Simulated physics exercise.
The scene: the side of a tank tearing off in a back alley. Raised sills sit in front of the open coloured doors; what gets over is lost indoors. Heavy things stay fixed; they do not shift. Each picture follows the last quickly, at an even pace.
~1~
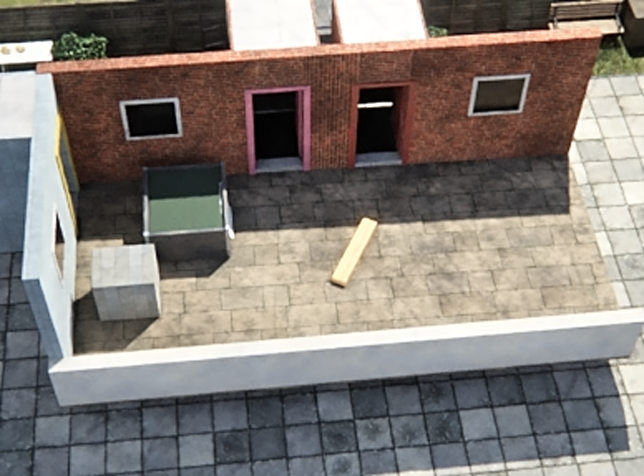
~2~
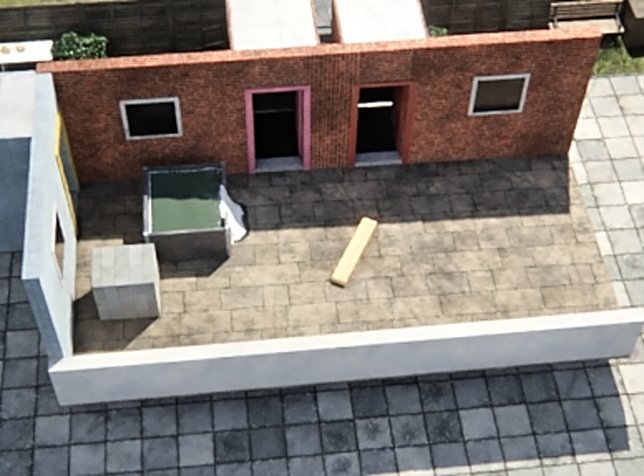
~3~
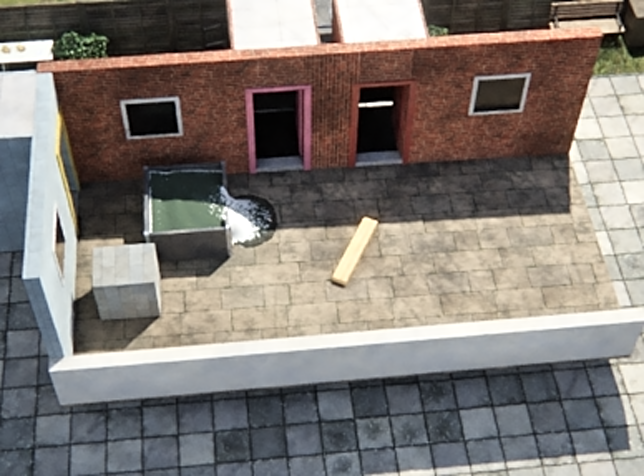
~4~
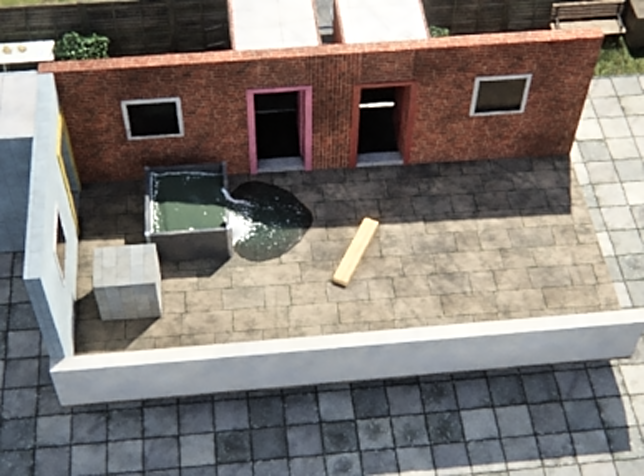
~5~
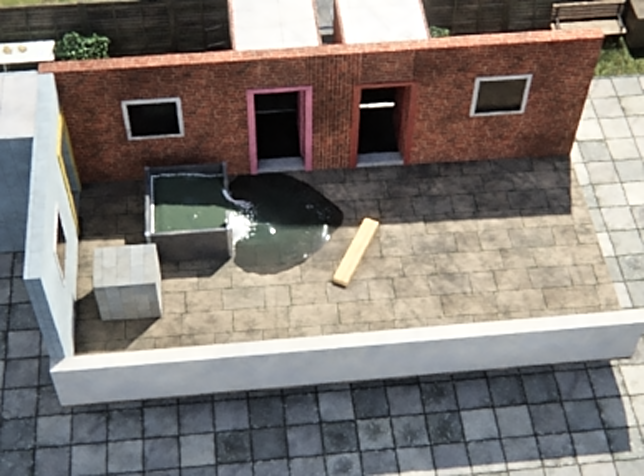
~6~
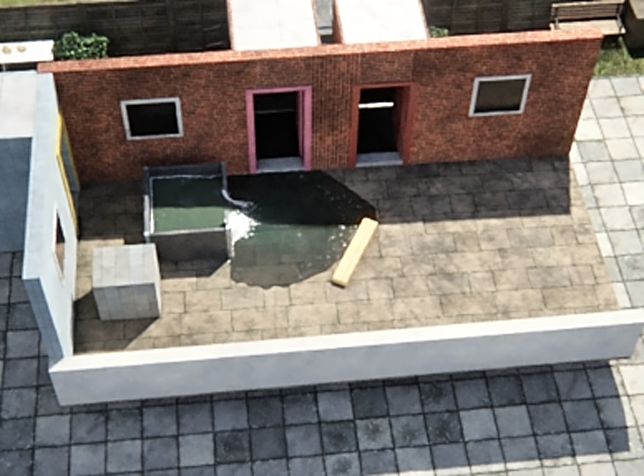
At first, a tank of greenish water stands still in a brick-walled yard, left of a plank lying on the paving. Its right side opens and water pours out, spreading rightward in a widening dark pool past the pink doorway until its edge reaches the plank.
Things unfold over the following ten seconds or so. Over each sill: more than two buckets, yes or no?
Red door: No, not more; yellow door: No, not more; pink door: No, not more.
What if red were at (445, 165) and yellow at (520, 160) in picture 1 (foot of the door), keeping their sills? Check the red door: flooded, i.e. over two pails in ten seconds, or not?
Result: Red door remains below.
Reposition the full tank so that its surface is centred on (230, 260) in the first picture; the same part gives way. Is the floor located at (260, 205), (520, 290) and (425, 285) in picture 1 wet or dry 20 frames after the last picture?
Going through the three places: Out of reach, in the spill, in the spill.
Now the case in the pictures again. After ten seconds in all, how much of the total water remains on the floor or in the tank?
My reckoning gives about 40 %.
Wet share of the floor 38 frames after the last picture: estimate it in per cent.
Around 55 in a hundred.
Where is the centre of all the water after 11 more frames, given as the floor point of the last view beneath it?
(301, 221).
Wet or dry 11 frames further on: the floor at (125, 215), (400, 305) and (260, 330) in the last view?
Same order as asked: Dry as before; drenched; dry as before.
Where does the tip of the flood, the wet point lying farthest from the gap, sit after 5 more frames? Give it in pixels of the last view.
I'd go with roughly (469, 191).
A moment on, water covers 25 % of the floor; the red door wet at the sill, nothing in, the yellow door not reached, the pink door wet at the sill, nothing in.
Next, water covers 45 % of the floor; the red door wet at the sill, nothing in, the yellow door not reached, the pink door under two buckets in.
Then, water covers 45 % of the floor; the red door wet at the sill, nothing in, the yellow door not reached, the pink door under two buckets in.
Later, water covers 55 % of the floor; the red door wet at the sill, nothing in, the yellow door not reached, the pink door under two buckets in.
In the end, water covers 40 % of the floor; the red door wet at the sill, nothing in, the yellow door not reached, the pink door under two buckets in.
